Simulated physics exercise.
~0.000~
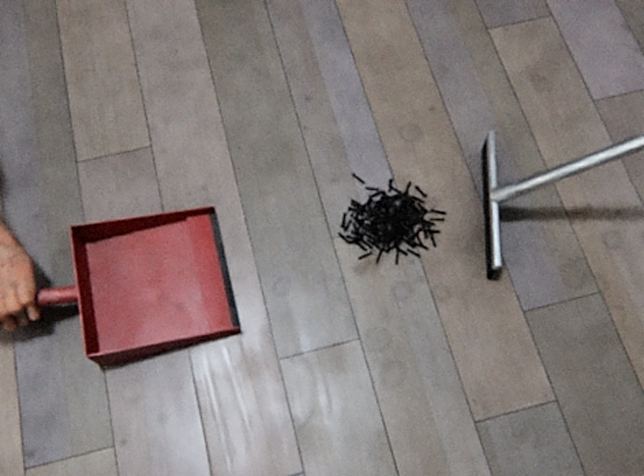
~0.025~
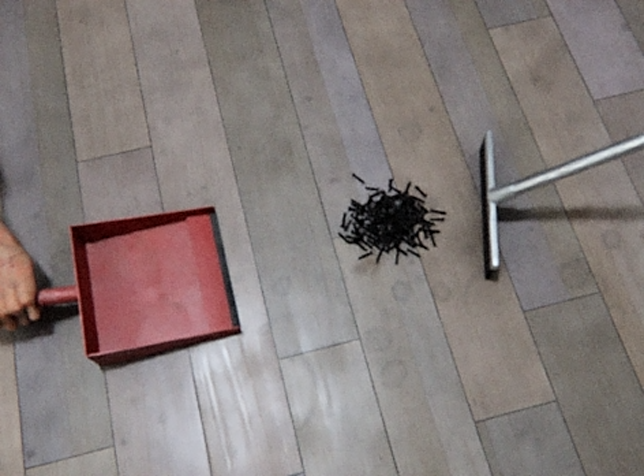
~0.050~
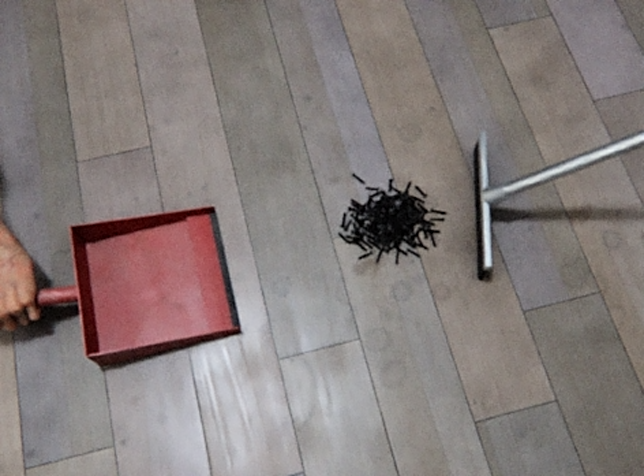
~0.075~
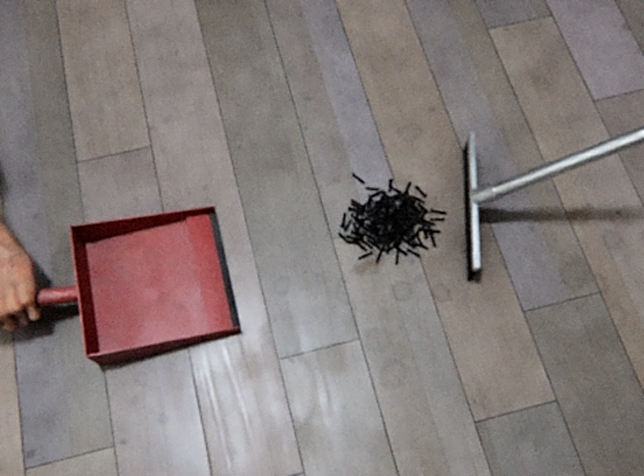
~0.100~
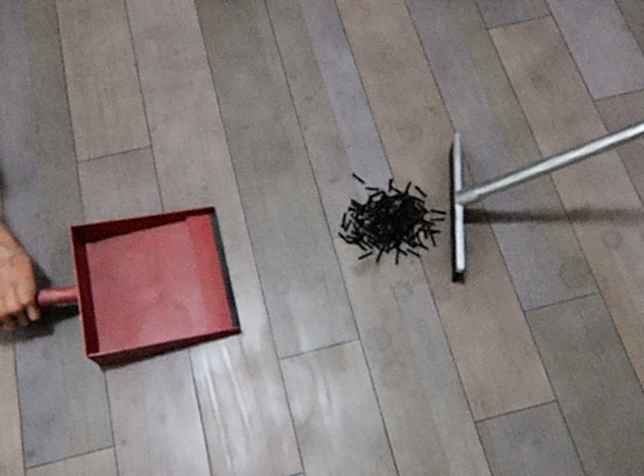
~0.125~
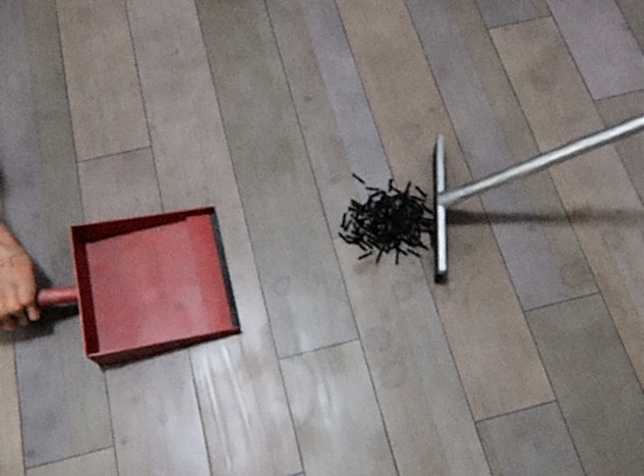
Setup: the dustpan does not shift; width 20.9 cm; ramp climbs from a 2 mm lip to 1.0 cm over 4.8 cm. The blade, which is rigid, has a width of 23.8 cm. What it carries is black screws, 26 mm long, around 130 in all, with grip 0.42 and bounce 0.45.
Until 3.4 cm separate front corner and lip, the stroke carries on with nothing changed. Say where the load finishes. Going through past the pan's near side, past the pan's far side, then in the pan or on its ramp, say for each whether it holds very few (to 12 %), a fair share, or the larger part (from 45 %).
Past the pan's near side holds very few. Past the pan's far side holds a fair share. In the pan or on its ramp holds a fair share.
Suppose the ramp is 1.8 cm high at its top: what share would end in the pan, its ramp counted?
Estimated share: Around 35 in a hundred.
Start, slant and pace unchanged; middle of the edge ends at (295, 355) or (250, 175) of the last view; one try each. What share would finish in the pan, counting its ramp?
About 0 % and 15 %.
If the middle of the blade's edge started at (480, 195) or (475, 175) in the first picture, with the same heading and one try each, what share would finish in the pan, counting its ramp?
The two tries give some 30 % and some 30 %.
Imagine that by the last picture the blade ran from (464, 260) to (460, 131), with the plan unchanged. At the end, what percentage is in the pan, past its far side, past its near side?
That ends as pan 5, far 55, and near 0.
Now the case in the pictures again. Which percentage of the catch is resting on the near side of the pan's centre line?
Estimate: Close to 30 %.
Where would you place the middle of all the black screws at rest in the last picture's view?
Near (206, 227).
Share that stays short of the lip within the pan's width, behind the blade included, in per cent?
I'd estimate close to 30 per cent.
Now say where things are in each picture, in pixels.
The first picture shows blade from (496, 266) to (490, 136), moved 0.0 cm, 0 of the pieces shifted so far; middle of the pieces at (393, 221); pan at (149, 289).
The second picture shows blade from (494, 266) to (488, 136), moved 0.4 cm, 0 of the pieces shifted so far; middle of the pieces at (393, 221).
The third picture shows blade from (487, 267) to (481, 137), moved 1.4 cm, 0 of the pieces shifted so far; middle of the pieces at (393, 221).
The fourth picture shows blade from (476, 268) to (471, 138), moved 3.2 cm, 0 of the pieces shifted so far; middle of the pieces at (393, 221).
The fifth picture shows blade from (460, 269) to (456, 139), moved 5.7 cm, 0 of the pieces shifted so far; middle of the pieces at (393, 221).
The sixth picture shows blade from (441, 270) to (439, 140), moved 8.5 cm, 9 of the pieces shifted so far; middle of the pieces at (392, 221); pan at (149, 289). Its pace works out near 1.13 m/s, heading 10 degrees away from the viewer's side.
After 0.26 s, middle of the blade 20 cm from the lip; 0 % over the lip, far side 5 %, near side 0 %.
Then, at 0.35 s, middle of the blade 10 cm from the lip; 0 % over the lip, far side 20 %, near side 0 %.
Then, at 0.58 s, middle of the blade 7 cm from the lip; 40 % over the lip, far side 30 %, near side 0 %.
By 1.3 s all is still; near side 0 %, far side 30 %, pan 35 %, in front of the lip or behind the blade 30 %.
